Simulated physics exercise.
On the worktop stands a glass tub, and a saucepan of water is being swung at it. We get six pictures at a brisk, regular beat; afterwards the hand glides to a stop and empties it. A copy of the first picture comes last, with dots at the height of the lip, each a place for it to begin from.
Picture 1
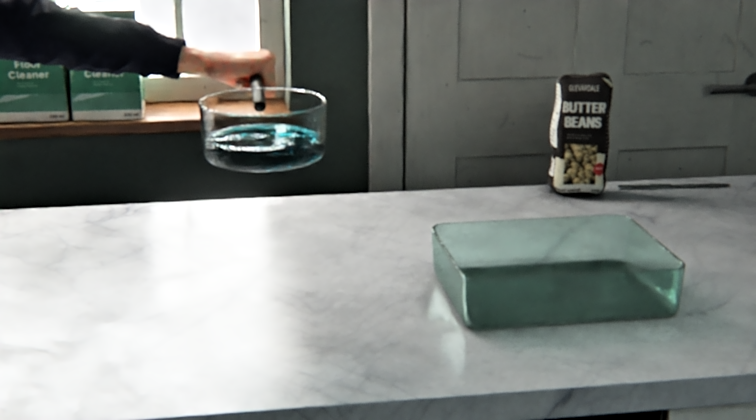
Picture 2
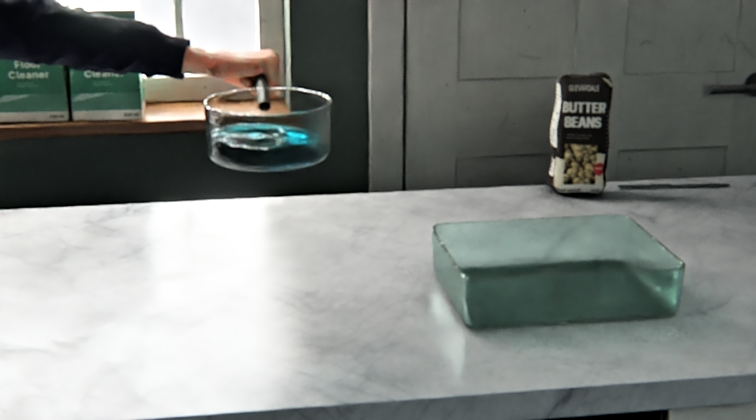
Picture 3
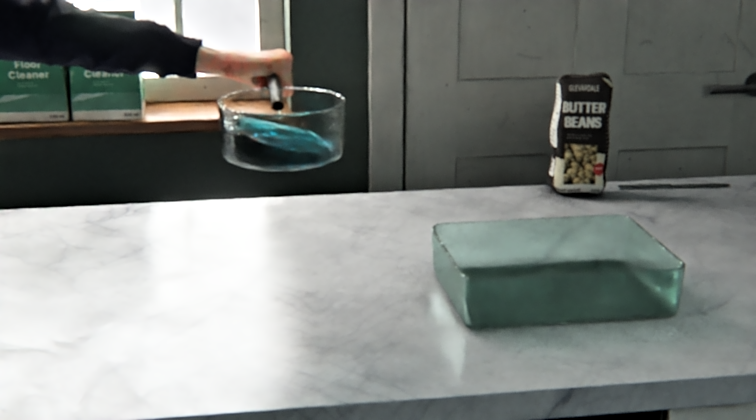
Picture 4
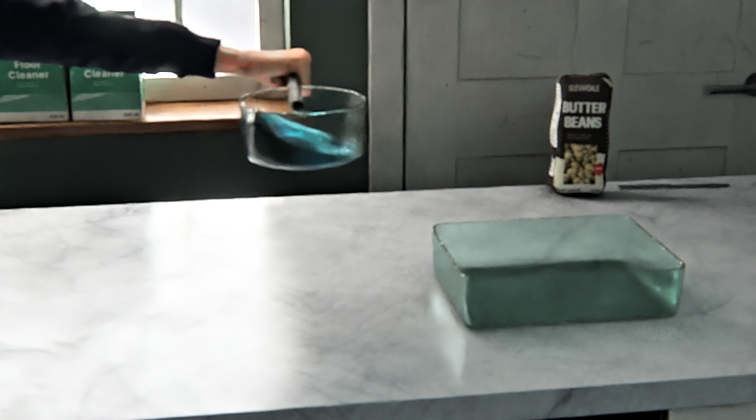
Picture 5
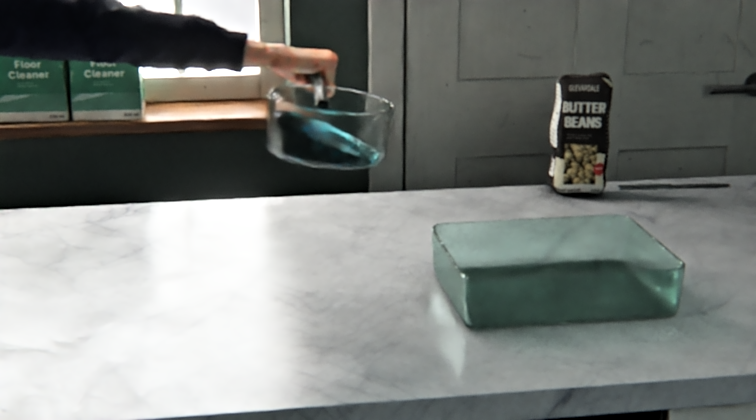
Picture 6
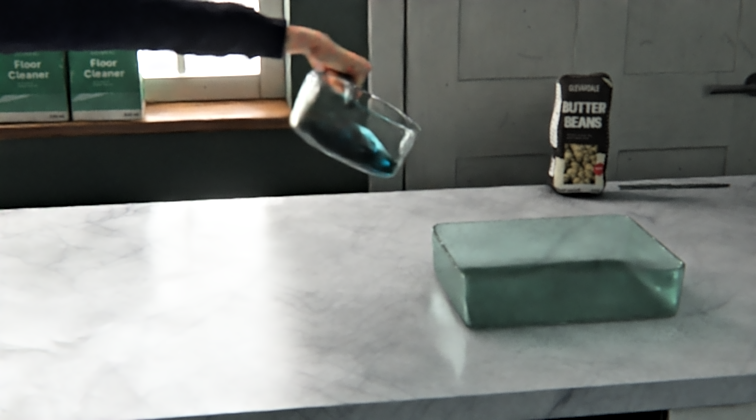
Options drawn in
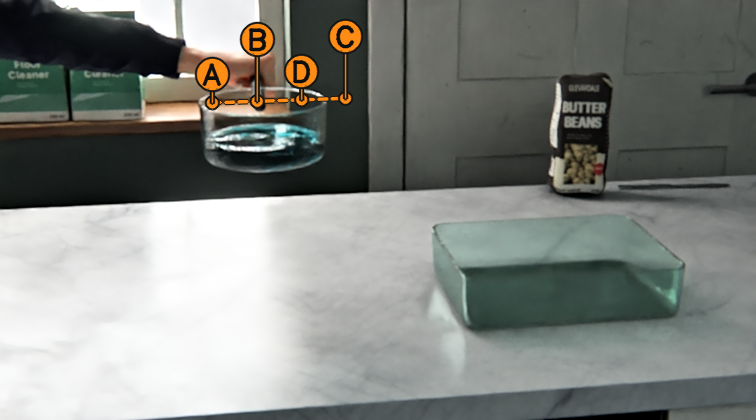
A dark-sleeved arm reaches in from the left, holding a clear glass pan of blue liquid above a pale marbled worktop, seen from the front and slightly above. A greenish glass tub sits at right before a dark bag of butter beans, with green-and-white floor cleaner boxes by the window and a grey door behind. The hand carries the pan rightward, the liquid sloshing inside, then tilts it towards the right, while the camera stays still.
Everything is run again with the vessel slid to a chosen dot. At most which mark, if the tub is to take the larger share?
The answer is spot B.
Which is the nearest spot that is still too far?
That is spot A.
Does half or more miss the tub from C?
No.
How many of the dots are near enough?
Three of the four.
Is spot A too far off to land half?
Yes.
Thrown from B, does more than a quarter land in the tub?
Yes, it does.
On the marked copy, A at (212, 102); B at (257, 101); C at (345, 98); D at (301, 99).
Choosing A, about 26 % lands in the tub, 68 % falls short and 6 % goes beside or beyond.
Choosing B, about 63 % lands in the tub, 20 % falls short and 16 % goes beside or beyond.
Choosing C, about 72 % lands in the tub, 8 % falls short and 20 % goes beside or beyond.
Choosing D, about 74 % lands in the tub, 10 % falls short and 15 % goes beside or beyond.
